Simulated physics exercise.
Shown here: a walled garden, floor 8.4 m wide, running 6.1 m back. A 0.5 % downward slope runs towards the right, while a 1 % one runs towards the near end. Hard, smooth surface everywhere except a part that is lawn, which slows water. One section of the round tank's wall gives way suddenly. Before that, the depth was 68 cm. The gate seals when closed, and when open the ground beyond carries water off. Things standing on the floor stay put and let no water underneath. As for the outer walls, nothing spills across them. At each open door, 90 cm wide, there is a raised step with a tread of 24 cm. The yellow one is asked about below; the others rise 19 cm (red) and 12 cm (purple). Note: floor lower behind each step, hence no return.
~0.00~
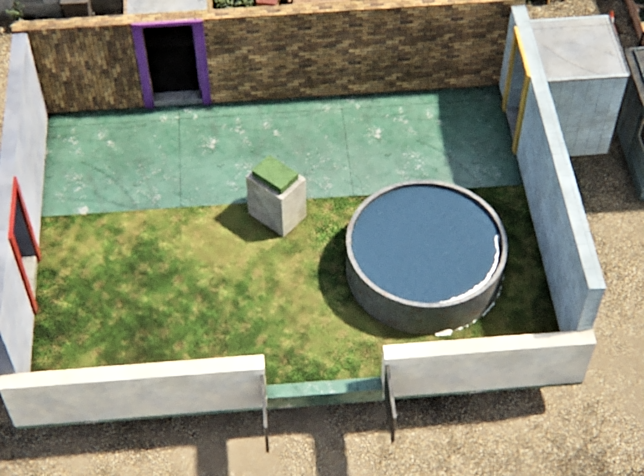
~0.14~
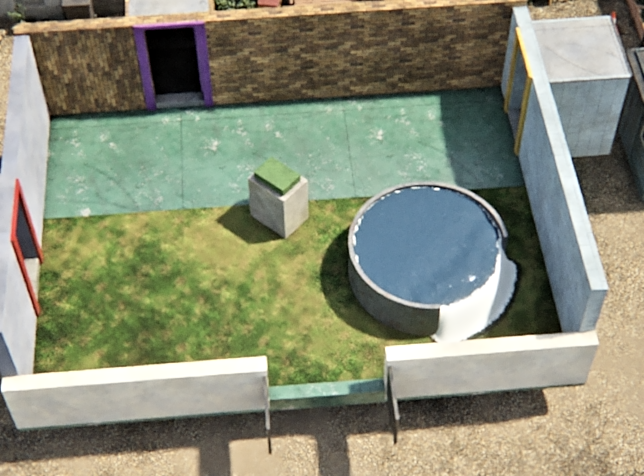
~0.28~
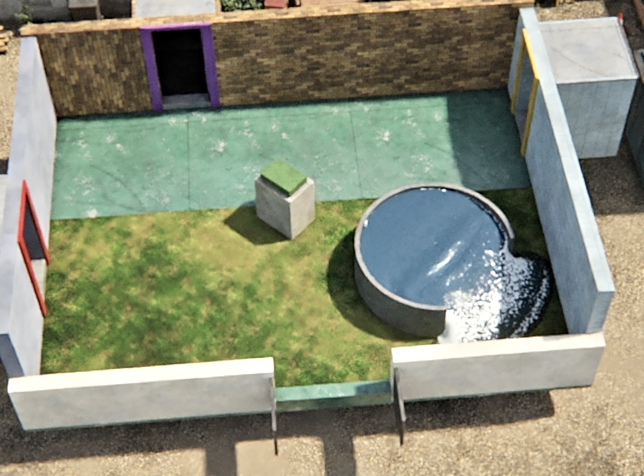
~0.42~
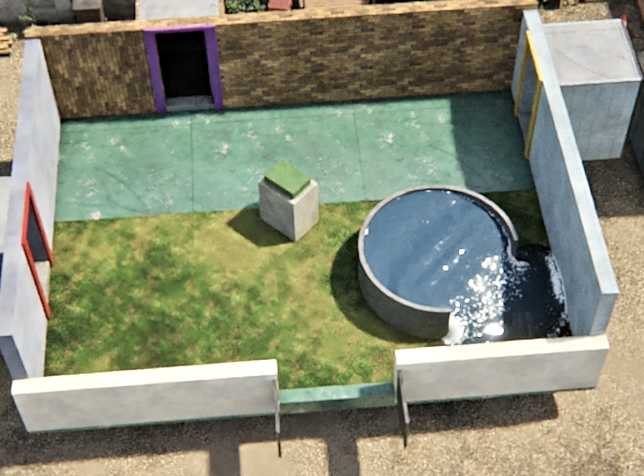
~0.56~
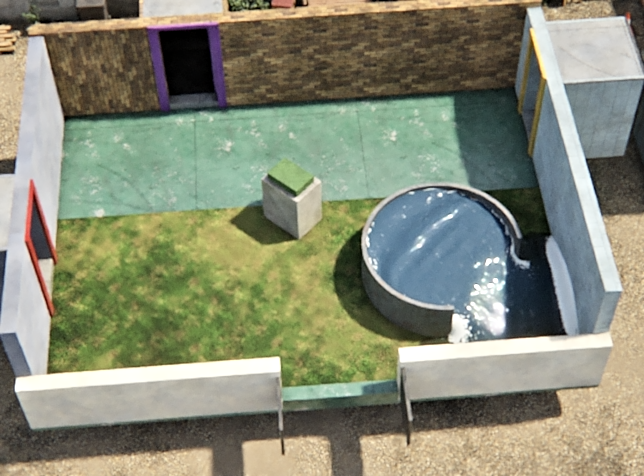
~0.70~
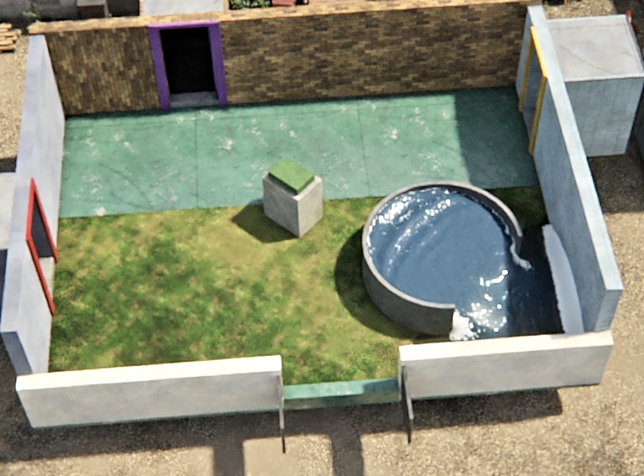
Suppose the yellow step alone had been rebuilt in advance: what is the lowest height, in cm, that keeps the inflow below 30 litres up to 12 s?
About 6 cm.
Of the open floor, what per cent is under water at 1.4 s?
10 %.
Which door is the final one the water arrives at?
The red door.
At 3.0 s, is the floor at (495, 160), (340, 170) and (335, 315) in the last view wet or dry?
Soaked; untouched; soaked.
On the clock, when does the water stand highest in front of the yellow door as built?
Around 3.0 seconds.
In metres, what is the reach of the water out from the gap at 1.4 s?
Near 2.8 metres, give or take.
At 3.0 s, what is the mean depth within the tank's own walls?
On average, around 28 cm.
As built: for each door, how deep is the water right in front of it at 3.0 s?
In cm - red: 0, purple: 0, yellow: 10.
After 1.4 s water covers 10 % of the floor, deepest (69 cm) near (578, 363); it has not reached the yellow door.
After 3.0 s water covers 30 % of the floor, deepest (33 cm) near (578, 363); 10 cm at the yellow door, 0 litres in over its 10 cm step.
After 12.0 s water covers 95 % of the floor, deepest (17 cm) near (544, 366); 7 cm at the yellow door, 2 litres in over its 10 cm step.
At the yellow door as built, the water arrived by 2.5 s and peaked near 10 cm at 3.0 s.
Run again over the same 12 s with other heights there, 45 litres in over 5 cm, 22 litres over 6.5 cm. The limit of 30 litres is kept from about 6 cm up.
